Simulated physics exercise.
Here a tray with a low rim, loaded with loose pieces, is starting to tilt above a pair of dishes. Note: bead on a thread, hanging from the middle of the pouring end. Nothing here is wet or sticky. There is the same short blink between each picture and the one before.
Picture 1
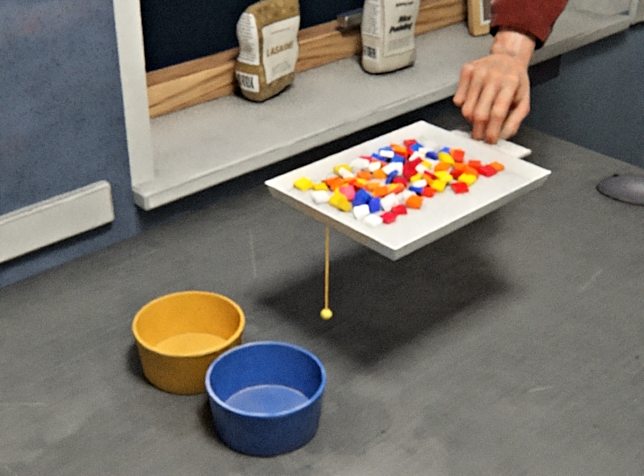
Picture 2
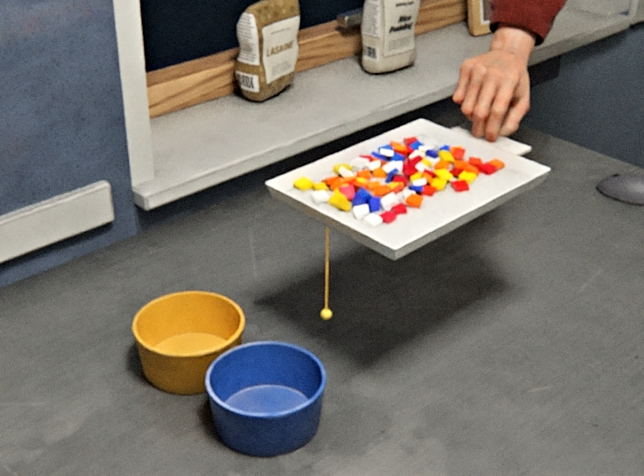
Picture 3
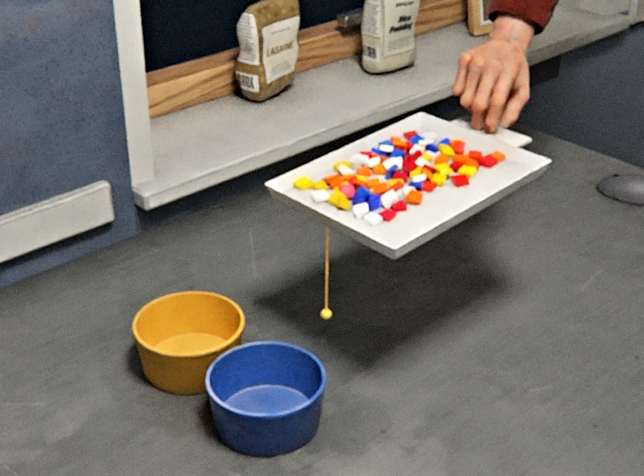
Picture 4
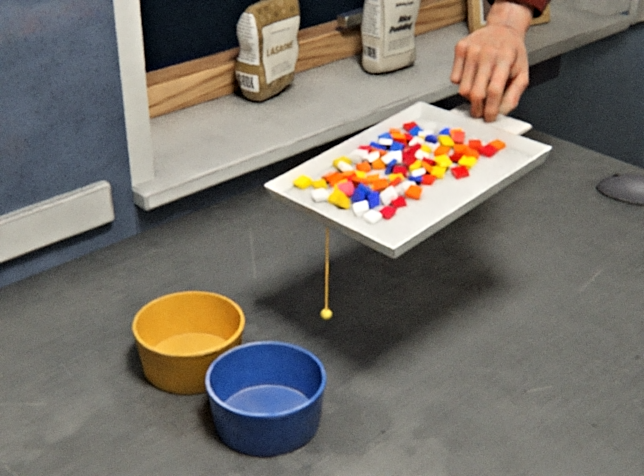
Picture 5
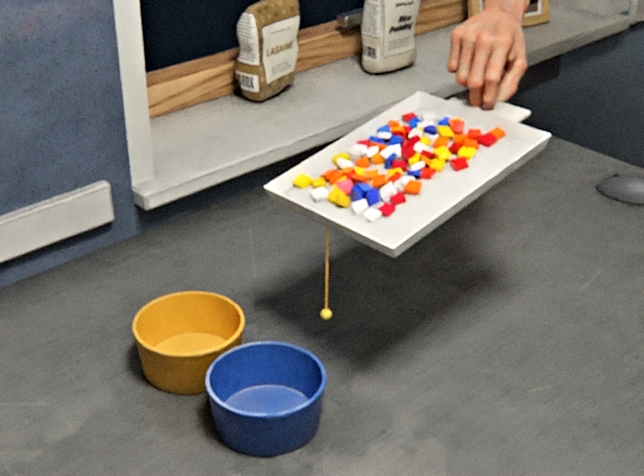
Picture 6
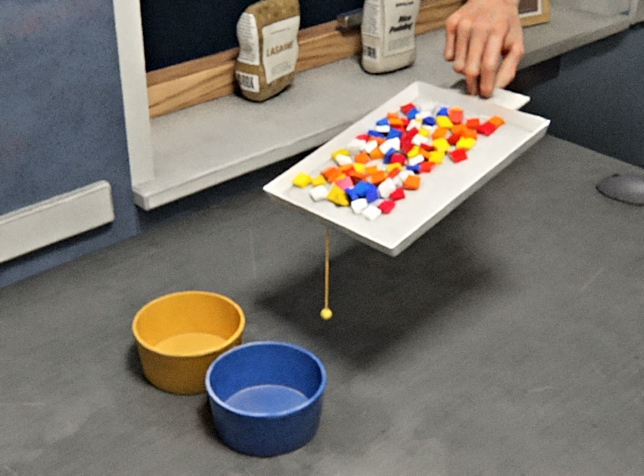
Hand slowly raising the far end of a white tray of colourful mosaic tiles above a yellow dish and a blue dish.
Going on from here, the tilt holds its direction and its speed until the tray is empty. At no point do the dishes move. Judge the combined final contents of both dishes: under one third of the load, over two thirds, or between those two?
Lowest range.
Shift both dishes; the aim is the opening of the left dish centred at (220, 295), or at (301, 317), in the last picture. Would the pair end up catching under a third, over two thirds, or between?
In order: More than two thirds, then between a third and two thirds.
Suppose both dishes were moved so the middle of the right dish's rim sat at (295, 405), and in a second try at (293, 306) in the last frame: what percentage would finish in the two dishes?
In order: 20 percent and 50 percent.
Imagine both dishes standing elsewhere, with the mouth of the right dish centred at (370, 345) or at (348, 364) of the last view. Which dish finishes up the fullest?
On the first try it would be the one on the left, and on the second the one on the left.
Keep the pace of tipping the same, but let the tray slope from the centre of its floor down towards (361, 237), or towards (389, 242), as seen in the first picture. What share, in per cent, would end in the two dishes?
Well, 20 percent for one and then 0 percent for the other.
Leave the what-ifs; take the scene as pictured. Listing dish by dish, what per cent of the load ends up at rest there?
Result - left dish: 10 %; right dish: 10 %.
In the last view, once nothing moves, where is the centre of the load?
Around (269, 361).
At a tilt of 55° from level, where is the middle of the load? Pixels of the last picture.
Somewhere about pixel (323, 168).
Just after the last frame, tray tipped steeply; every one on the tray.
A moment on, tray tipped right over; roughly half on the tray; about a tenth in the right dish; about a tenth in the left dish; roughly a third outside both; about a tenth in the air.
Further on, tray tipped past a quarter turn; about a tenth in the right dish; about a tenth in the left dish; the larger part outside both.
When it is over, tray tipped past a quarter turn; about a tenth in the right dish; about a tenth in the left dish; the larger part outside both.
